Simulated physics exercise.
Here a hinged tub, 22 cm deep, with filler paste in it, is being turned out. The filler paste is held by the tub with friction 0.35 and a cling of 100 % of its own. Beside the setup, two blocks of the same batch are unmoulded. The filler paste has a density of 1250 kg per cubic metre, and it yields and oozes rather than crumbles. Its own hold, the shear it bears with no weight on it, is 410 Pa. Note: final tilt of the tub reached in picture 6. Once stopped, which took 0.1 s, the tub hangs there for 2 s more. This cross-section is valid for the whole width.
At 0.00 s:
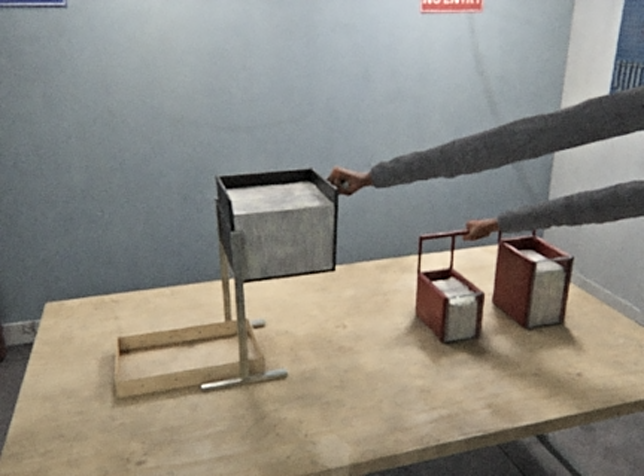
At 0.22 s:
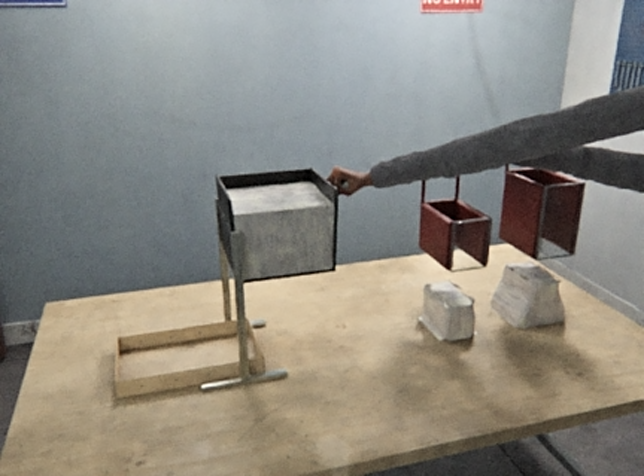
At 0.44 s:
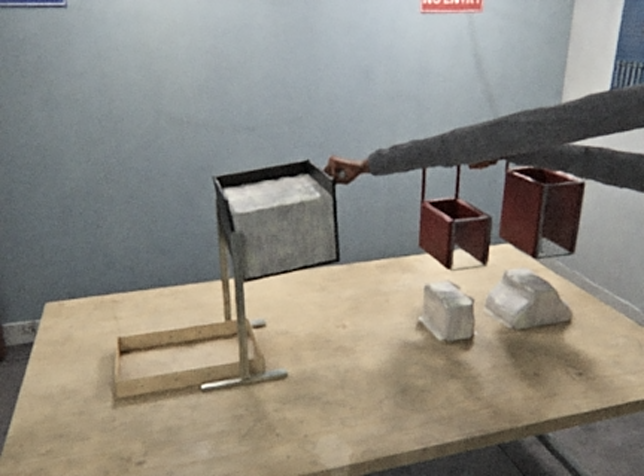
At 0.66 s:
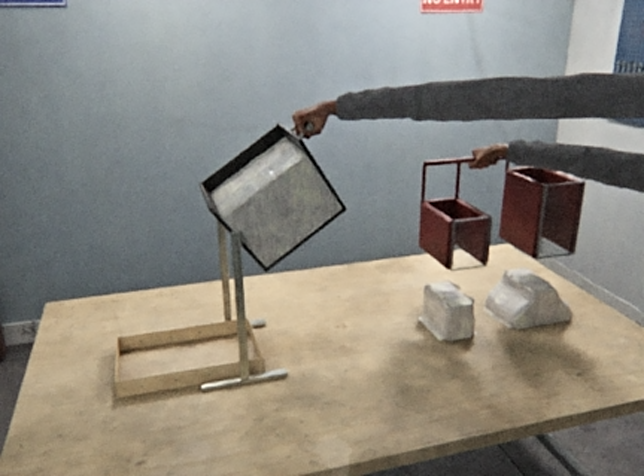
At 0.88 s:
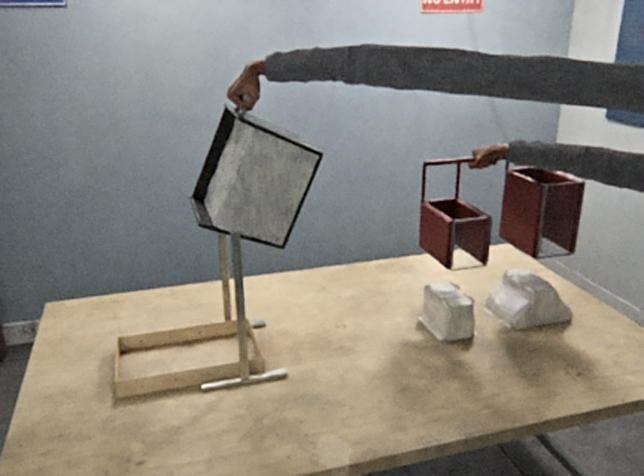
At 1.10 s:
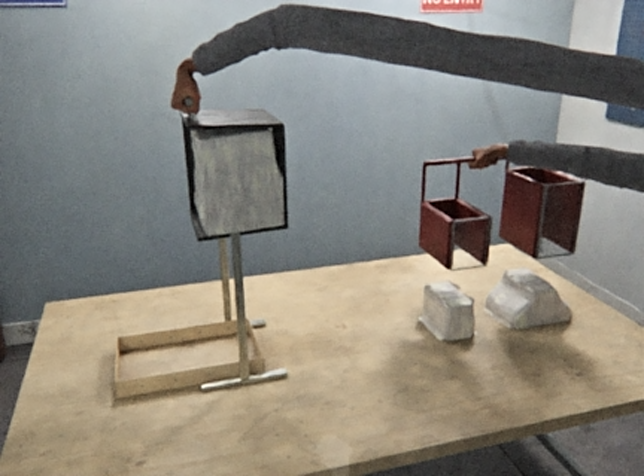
Two red open-bottomed moulds are lifted by a hand at the right, leaving two pale grey blocks on the wooden table, the right one slumping lower and wider. Another hand then swings a dark-framed tub of grey paste leftward on its stand, turning it onto its side.
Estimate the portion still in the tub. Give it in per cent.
Roughly 40 per cent remains.
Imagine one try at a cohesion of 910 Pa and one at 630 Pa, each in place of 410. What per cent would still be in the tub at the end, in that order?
Respectively 100 % and 50 %.
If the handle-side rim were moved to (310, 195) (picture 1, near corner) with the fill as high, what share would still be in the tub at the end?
Some 55 percent would still be in the tub at the end.
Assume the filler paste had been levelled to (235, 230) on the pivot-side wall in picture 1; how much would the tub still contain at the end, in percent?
Roughly 50 per cent would still be in the tub at the end.
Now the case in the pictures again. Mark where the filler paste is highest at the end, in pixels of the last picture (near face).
It ends up highest close to (260, 191).
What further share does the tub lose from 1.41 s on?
Share of load from then on: Approx. 10 %.
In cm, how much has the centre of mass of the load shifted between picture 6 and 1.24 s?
Looks like around 6 cm to me.
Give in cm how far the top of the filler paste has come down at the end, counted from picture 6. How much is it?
Roughly 15 cm.
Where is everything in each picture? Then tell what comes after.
Handle-side rim at (335, 191), tilt 0 degrees; highest point of the filler paste at (324, 205); test blocks 13 cm, 20 cm high (left to right), in the first picture.
Handle-side rim at (335, 191), tilt 0 degrees; highest point of the filler paste at (324, 205); test blocks 12 cm, 16 cm high (left to right), in the second picture.
Handle-side rim at (331, 182), tilt 6 degrees; highest point of the filler paste at (327, 197); test blocks 12 cm, 13 cm high (left to right), in the third picture.
Handle-side rim at (299, 142), tilt 34 degrees; highest point of the filler paste at (303, 158); test blocks 12 cm, 13 cm high (left to right), in the fourth picture.
Handle-side rim at (240, 122), tilt 66 degrees; highest point of the filler paste at (253, 132); test blocks 12 cm, 13 cm high (left to right), in the fifth picture.
Handle-side rim at (189, 130), tilt 90 degrees; highest point of the filler paste at (266, 132); test blocks 12 cm, 13 cm high (left to right), in the sixth picture.
By 1.24 s, the tub is at 90 degrees and holds 82 %.
By 1.41 s, the tub is at 90 degrees and holds 50 %.
By 1.58 s, the tub is at 90 degrees and holds 40 %.
By 1.75 s, the tub is at 90 degrees and holds 40 %.
By 3.10 s, at the end, the tub is at 90 degrees and holds 40 %.
